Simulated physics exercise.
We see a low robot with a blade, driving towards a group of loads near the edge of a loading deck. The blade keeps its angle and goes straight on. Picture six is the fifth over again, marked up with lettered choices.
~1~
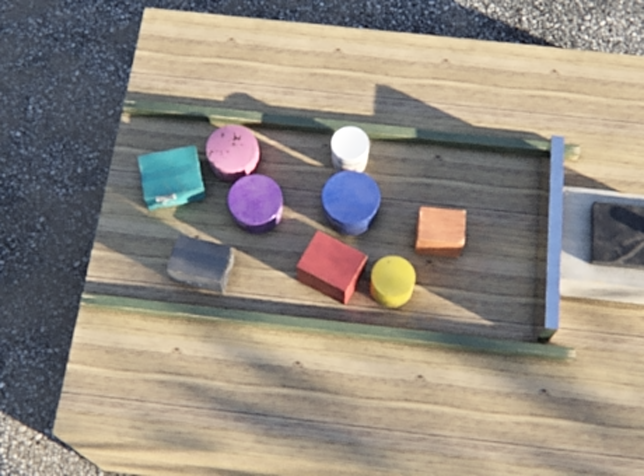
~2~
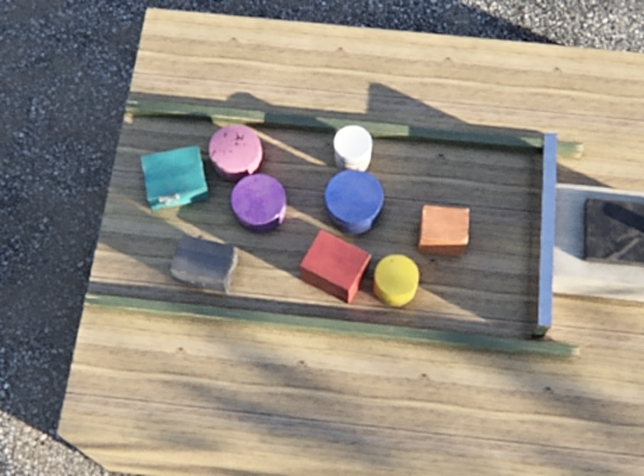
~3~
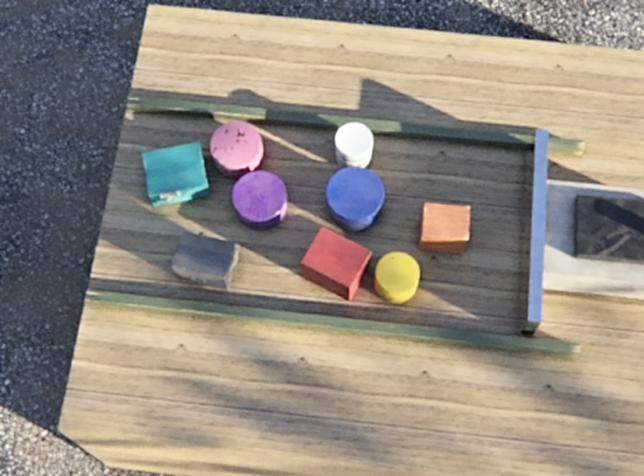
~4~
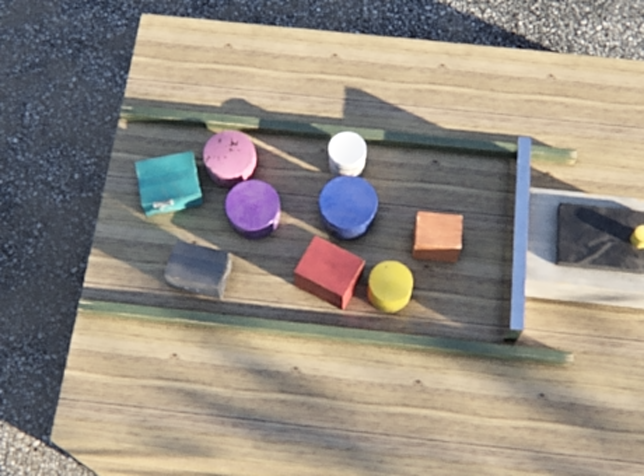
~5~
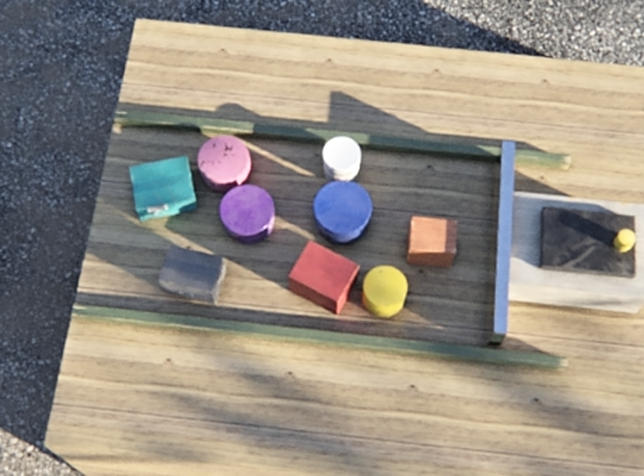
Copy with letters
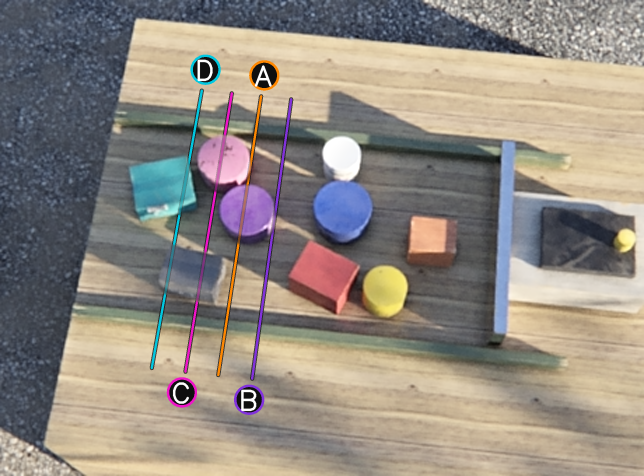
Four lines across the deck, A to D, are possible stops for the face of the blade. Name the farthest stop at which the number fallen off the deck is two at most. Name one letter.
At D, and not beyond.
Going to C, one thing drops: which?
It is the grey box.
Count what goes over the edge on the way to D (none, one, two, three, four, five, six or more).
By then, two.
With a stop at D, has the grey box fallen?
Yes.
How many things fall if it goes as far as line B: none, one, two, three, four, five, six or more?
In all, none.
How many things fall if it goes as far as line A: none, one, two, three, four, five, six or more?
In all, none.
On the copy, A at (241, 228); B at (273, 231); C at (210, 224); D at (178, 221).
On D. First, robot (462, 229); yellow canister (351, 288); red crate (304, 273).
Then, robot (343, 217); grey box (130, 276); turquoise box (159, 184).
Finally, robot (251, 207); grey box over the edge; turquoise box over the edge; two fallen.
By contrast, A is within the limit but short; B is within the limit but short; C is within the limit but short.
